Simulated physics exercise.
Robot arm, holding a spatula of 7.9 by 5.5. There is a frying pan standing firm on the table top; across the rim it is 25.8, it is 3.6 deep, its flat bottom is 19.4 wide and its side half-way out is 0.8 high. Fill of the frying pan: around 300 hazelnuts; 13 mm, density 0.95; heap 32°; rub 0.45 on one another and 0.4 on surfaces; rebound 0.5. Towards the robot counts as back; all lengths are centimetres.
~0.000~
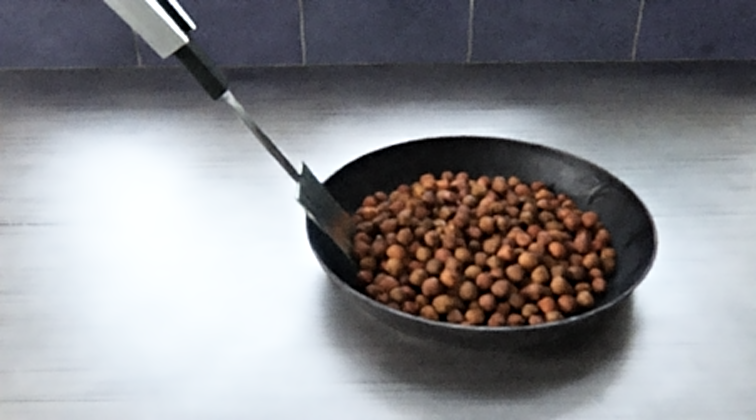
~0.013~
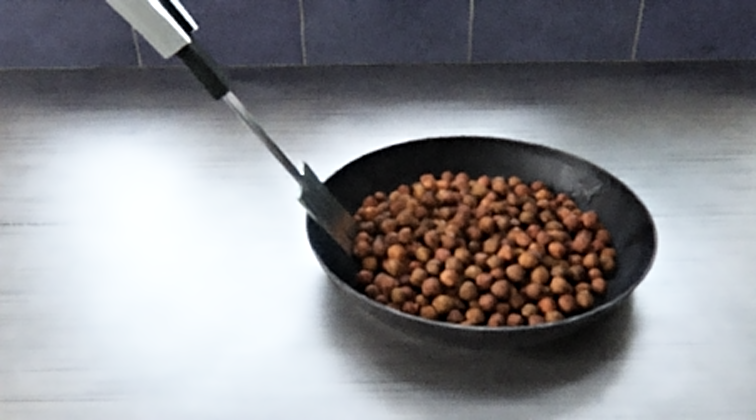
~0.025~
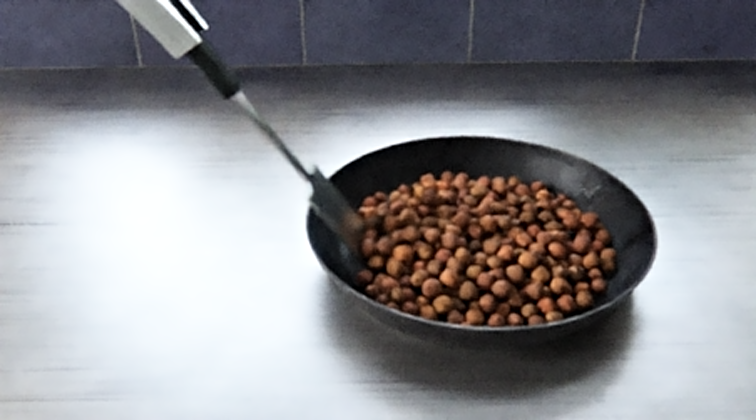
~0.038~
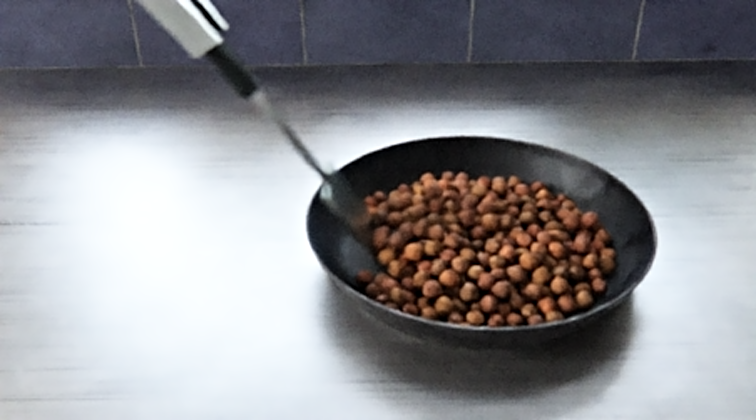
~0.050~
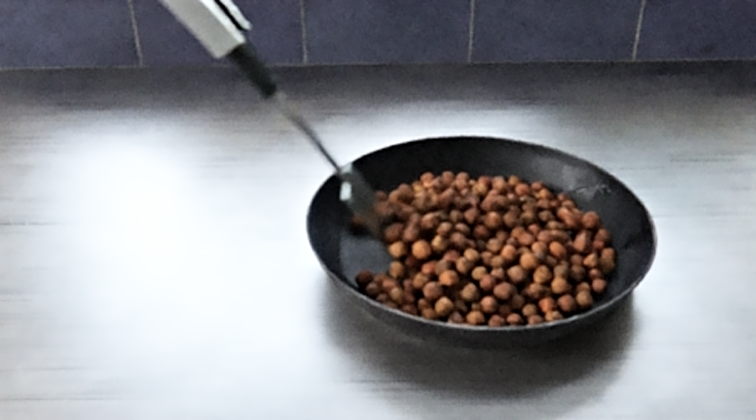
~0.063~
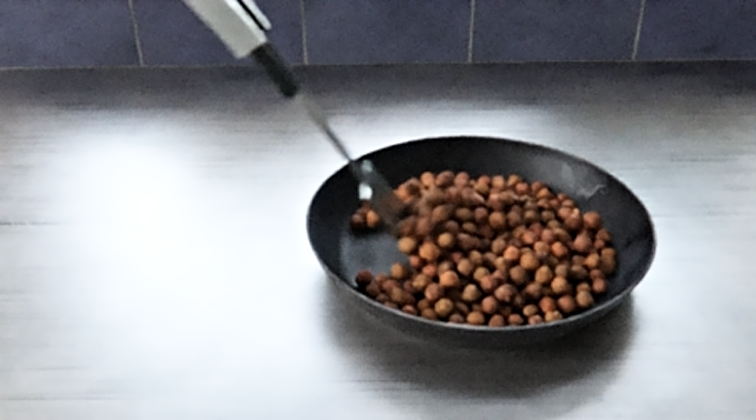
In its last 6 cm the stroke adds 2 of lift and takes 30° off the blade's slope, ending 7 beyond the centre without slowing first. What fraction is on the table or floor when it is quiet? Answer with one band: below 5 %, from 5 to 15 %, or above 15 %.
From 5 to 15 %.
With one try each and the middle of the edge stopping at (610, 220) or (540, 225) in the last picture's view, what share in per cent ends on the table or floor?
Respectively some 15 and 0 percent end on the table or floor.
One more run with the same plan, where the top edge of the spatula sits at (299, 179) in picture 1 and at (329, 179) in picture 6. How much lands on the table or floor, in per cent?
Some 0 per cent.
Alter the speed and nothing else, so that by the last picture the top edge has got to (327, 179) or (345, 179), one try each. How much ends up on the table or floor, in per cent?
Near 0 per cent in the first try and near 0 per cent in the second.
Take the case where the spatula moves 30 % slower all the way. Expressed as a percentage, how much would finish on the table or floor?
Approx. 0 per cent.
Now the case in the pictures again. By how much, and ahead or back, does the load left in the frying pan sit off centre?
The kept load is shifted forward by about 3.5 cm.
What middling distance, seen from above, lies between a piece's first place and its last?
Roughly 3 cm.
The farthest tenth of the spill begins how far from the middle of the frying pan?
About 40 cm.
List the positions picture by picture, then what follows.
Spatula top edge at (299, 179), sloping 56°; upper third of the load around (469, 232), from x 355 to 610, top at y 180; 297 in the frying pan, in the first picture.
Spatula top edge at (300, 179), sloping 56°; upper third of the load around (469, 232), from x 355 to 610, top at y 180, in the second picture.
Spatula top edge at (309, 179), sloping 56°; upper third of the load around (464, 232), from x 355 to 610, top at y 180, in the third picture.
Spatula top edge at (327, 179), sloping 56°; upper third of the load around (463, 230), from x 355 to 610, top at y 180, in the fourth picture.
Spatula top edge at (346, 179), sloping 56°; upper third of the load around (464, 224), from x 355 to 610, top at y 180, in the fifth picture.
Spatula top edge at (366, 178), sloping 56°; upper third of the load around (466, 222), from x 355 to 610, top at y 180; 297 in the frying pan, in the sixth picture.
After 0.09 s, sloping 56°, highest piece 6 above the table; 297 in the frying pan.
After 0.12 s, sloping 46°, highest piece 8 above the table; 297 in the frying pan.
After 0.34 s, sloping 26°, highest piece 5 above the table; 275 in the frying pan, 22 on the table or floor.
After 1.39 s, sloping 26°, highest piece 4 above the table; 275 in the frying pan, 22 on the table or floor.
At rest, 275 in the frying pan, 22 on the table or floor. That is 7 % on the table or floor.
